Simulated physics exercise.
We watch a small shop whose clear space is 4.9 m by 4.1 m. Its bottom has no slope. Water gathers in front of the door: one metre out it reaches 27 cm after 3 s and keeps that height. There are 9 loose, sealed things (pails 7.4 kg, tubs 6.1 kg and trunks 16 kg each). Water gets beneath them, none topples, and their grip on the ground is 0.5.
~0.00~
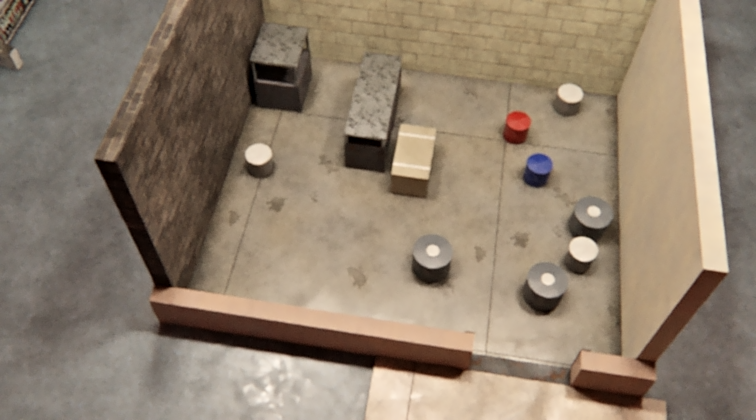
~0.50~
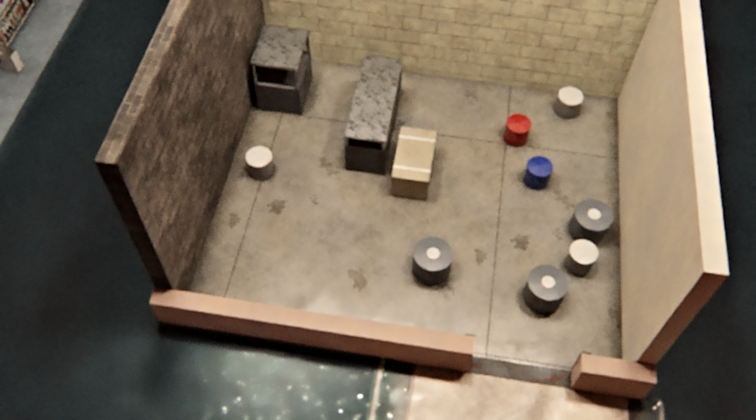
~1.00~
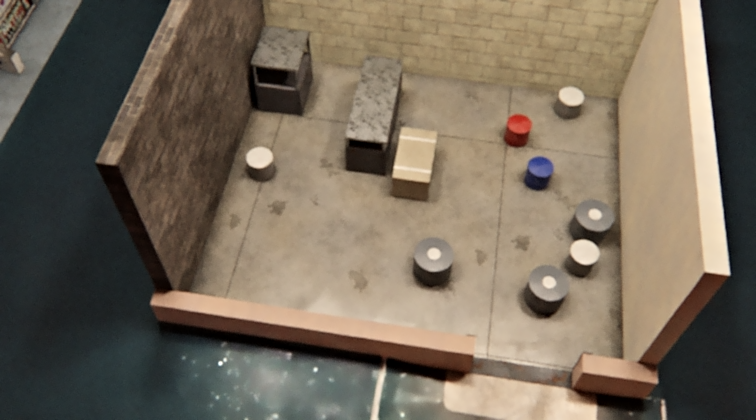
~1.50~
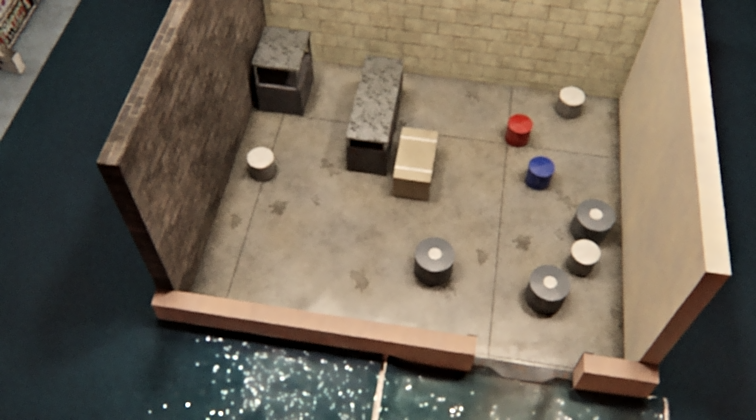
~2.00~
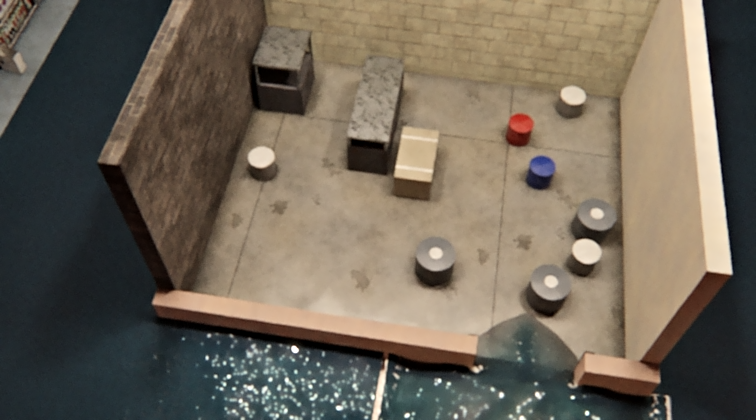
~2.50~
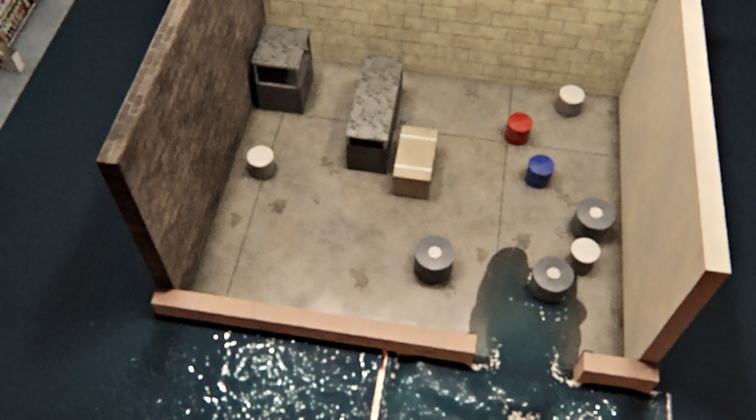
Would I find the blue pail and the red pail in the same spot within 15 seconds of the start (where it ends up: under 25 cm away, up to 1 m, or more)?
The blue pail travels far; the red pail ends far away.
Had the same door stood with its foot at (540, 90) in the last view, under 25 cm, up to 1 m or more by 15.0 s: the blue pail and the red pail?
Then the blue pail gets carried off, the red pail travels far.
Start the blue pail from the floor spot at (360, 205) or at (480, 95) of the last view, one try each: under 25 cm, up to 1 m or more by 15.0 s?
In that order: It gets carried off; it ends far away.
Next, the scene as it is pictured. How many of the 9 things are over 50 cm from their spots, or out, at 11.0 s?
By then 8.
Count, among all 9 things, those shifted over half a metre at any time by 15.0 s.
I count 9.
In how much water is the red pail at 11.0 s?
About 5 cm.
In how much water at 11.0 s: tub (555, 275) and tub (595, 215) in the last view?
About 15 and 16 cm.
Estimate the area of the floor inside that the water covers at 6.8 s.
Some 17 m2.
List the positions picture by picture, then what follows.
The blue pail at (540, 164) rests on the ground; the red pail at (519, 121), on the bottom; water covers 0.0 m2; 0 of 9 have shifted, in the first picture.
The blue pail at (540, 166), on the bottom; the red pail at (519, 123) rests on the ground; water covers 0.0 m2; 0 of 9 have shifted, in the second picture.
The blue pail at (541, 167), on the bottom; the red pail at (520, 124), on the bottom; water covers 0.0 m2; 0 of 9 have shifted, in the third picture.
The blue pail at (542, 166) rests on the ground; the red pail at (520, 124) rests on the ground; water covers 0.0 m2; 0 of 9 have shifted, in the fourth picture.
The blue pail at (543, 166), on the bottom; the red pail at (521, 123), on the bottom; water covers 0.4 m2; 0 of 9 have shifted, in the fifth picture.
The blue pail at (542, 165), on the bottom; the red pail at (520, 122) rests on the ground; 1.3 m2 under water; 1 of 9 have shifted, in the sixth picture.
After 3.5 s the blue pail is near (542, 165), 0.0 m from its start, aground; the red pail is near (520, 122), 0.0 m from its start, aground; 0 afloat.
After 6.8 s the blue pail is near (555, 91), 1.2 m from its start, afloat; the red pail is near (471, 88), 0.8 m from its start, afloat; 7 afloat.
After 11.0 s the blue pail is near (408, 133), 1.7 m from its start, afloat; the red pail is near (330, 113), 2.5 m from its start, aground; 7 afloat.
After 15.0 s the blue pail is near (261, 282), 3.7 m from its start, afloat; the red pail is near (304, 164), 2.8 m from its start, afloat; 9 afloat.
